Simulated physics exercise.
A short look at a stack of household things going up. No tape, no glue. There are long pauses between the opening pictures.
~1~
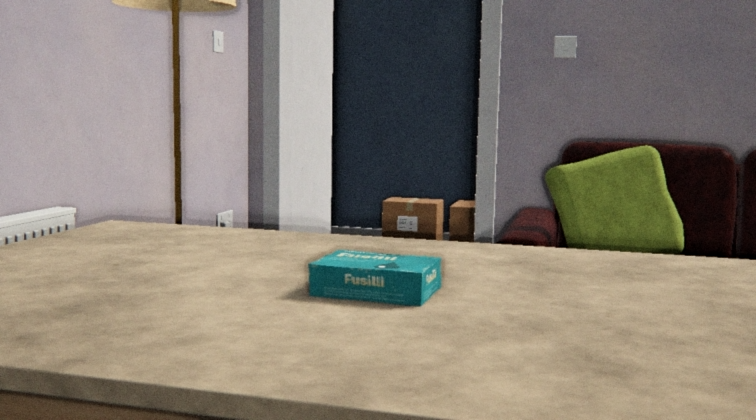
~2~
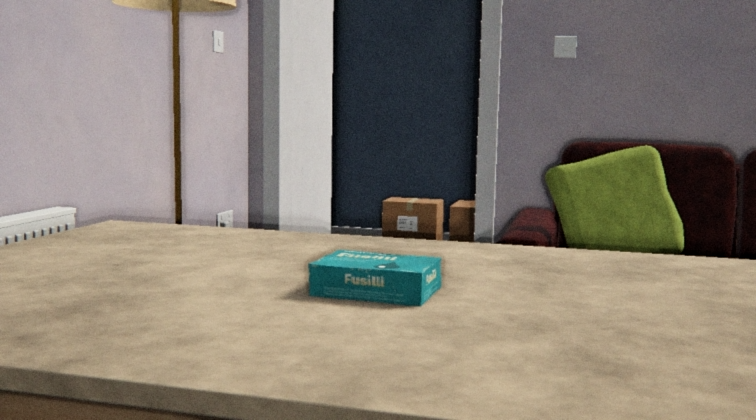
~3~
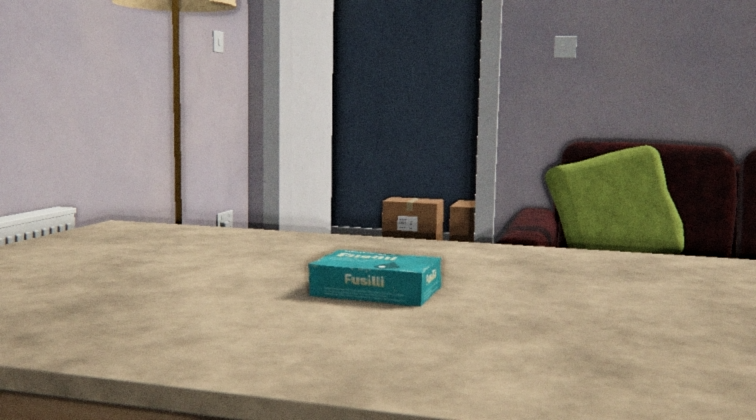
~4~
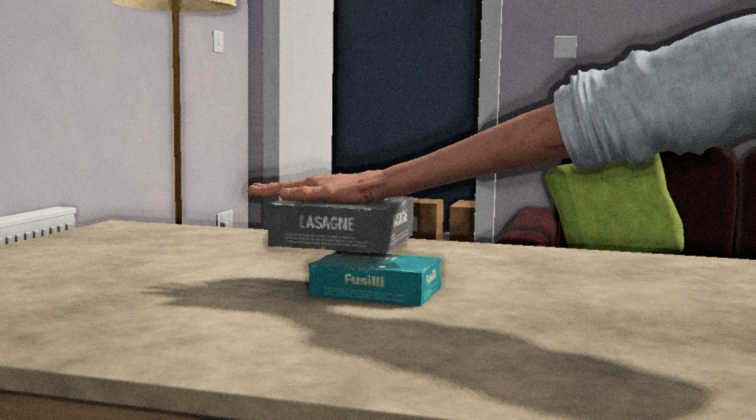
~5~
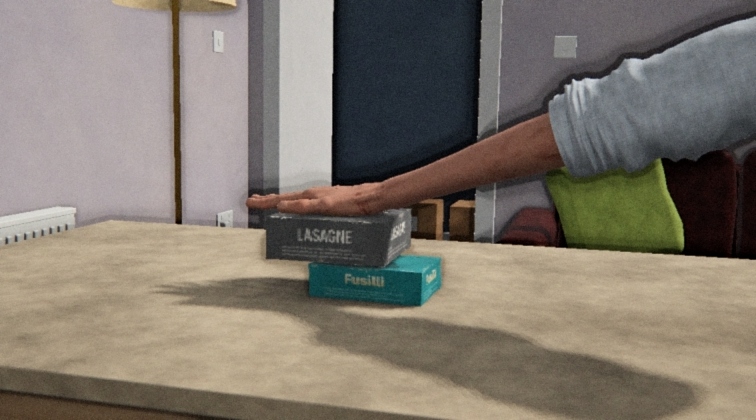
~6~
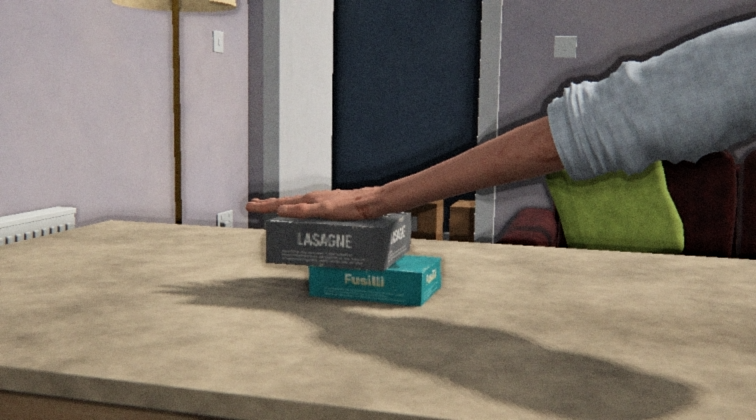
On a table, a hand lowers a grey lasagne box onto a turquoise fusilli box.
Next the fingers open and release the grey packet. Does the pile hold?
In the end the pile stays up.
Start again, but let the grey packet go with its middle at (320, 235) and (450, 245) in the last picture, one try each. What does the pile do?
In the first case it comes apart; in the second case it gives way.
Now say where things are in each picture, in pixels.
In the first frame, the last thing is not in view yet; turquoise packet (377, 276).
In the second frame, the last thing is not in view yet; turquoise packet (377, 276).
In the third frame, the last thing is not in view yet; turquoise packet (377, 276).
In the fourth frame, coming down; grey packet (344, 220); turquoise packet (377, 276).
In the fifth frame, set down, still held; grey packet (342, 232); turquoise packet (377, 276).
In the sixth frame, set down, still held; grey packet (342, 237); turquoise packet (377, 276).
Then, 0.30 s after the last picture, nothing has stirred.
Then, 0.70 s after the last picture, grey packet resting near (342, 237).
At rest, both in place. Seen from the same camera at the end, grey packet near (342, 237). The pile holds.
